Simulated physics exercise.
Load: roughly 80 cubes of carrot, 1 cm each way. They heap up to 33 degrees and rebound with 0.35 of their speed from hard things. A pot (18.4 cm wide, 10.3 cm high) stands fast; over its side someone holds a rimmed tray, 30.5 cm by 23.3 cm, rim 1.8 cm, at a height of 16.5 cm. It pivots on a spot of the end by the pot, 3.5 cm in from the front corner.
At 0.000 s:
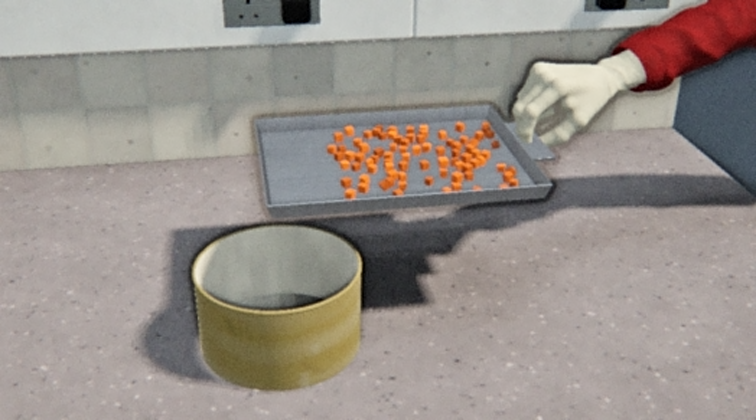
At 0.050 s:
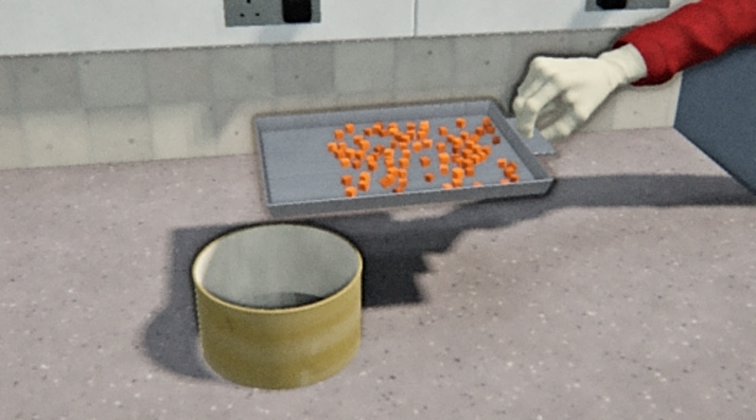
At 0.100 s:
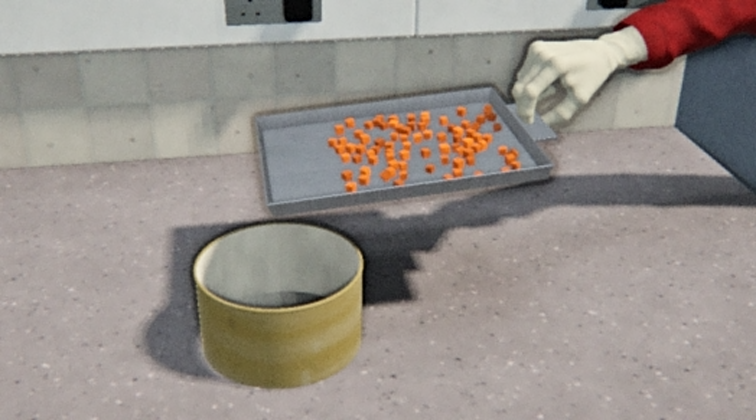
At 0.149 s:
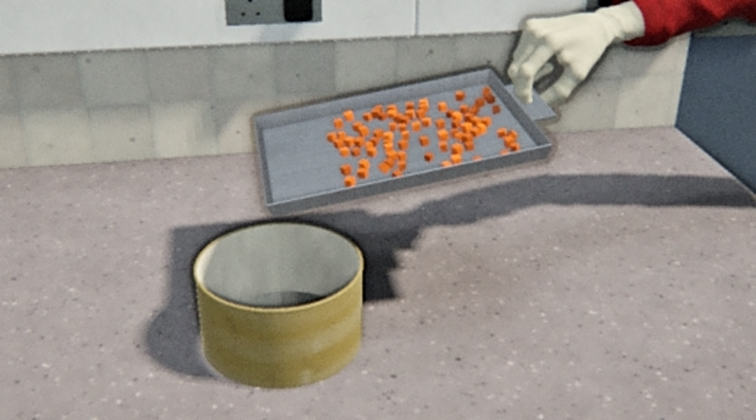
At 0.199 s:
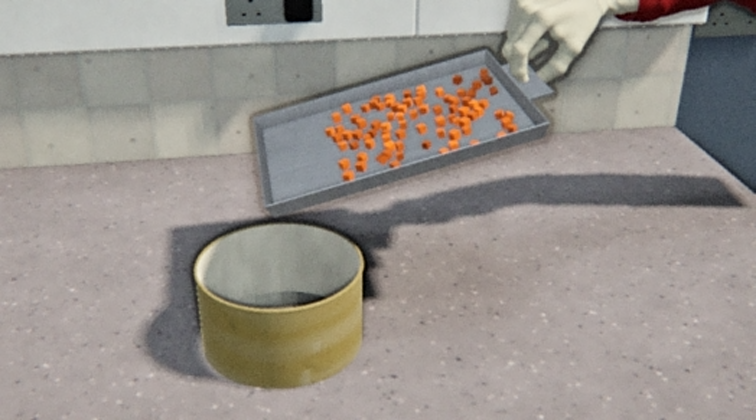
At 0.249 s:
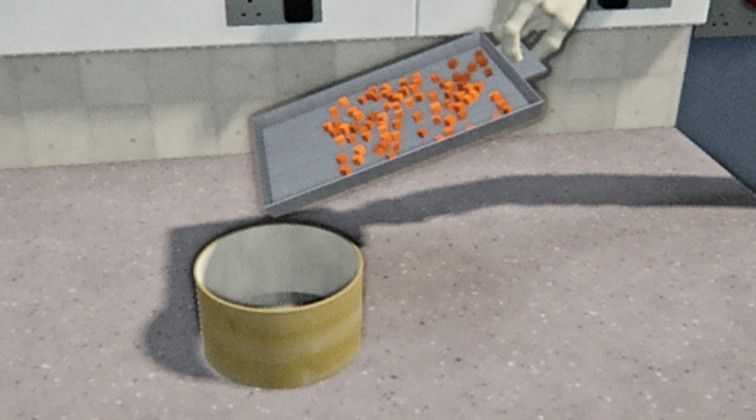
On a speckled pinkish-grey counter against a pale tiled wall with dark sockets, seen from slightly above by a still camera, a round, open yellowish pot stands at left. Above and behind it, a pale hand in a red sleeve holds a grey rimmed tray scattered with small orange carrot cubes. The hand raises the tray's right end, slowly then faster, slanting it down toward the left, while the cubes keep their places on it.
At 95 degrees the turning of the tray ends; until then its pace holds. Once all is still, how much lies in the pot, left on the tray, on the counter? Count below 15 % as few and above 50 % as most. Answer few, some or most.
Pot some, tray few, counter most.
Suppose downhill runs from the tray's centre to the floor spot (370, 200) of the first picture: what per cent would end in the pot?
About 60 per cent.
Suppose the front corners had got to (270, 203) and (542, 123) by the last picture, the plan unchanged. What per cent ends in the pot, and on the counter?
Pot 20, counter 70.
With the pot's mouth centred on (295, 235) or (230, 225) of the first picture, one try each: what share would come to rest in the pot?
About 20 and 75 per cent.
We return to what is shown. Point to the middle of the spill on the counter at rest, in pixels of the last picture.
Near (108, 296).
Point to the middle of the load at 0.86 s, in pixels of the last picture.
Near (209, 235).
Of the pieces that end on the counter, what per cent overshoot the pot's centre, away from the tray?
Some 100 per cent.
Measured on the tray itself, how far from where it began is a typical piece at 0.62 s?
Some 8 cm.
Then, at 0.62 s, tilt 56 degrees; the tray holds 100 %, the pot 0 %.
Then, at 0.86 s, tilt 81 degrees; the tray holds 20 %, the pot 10 %.
After 1.21 s, tilt 95 degrees; the tray holds 0 %, the pot 25 %.
At rest (2.2 s), pot 25 %, tray 0 %, counter 75 %.
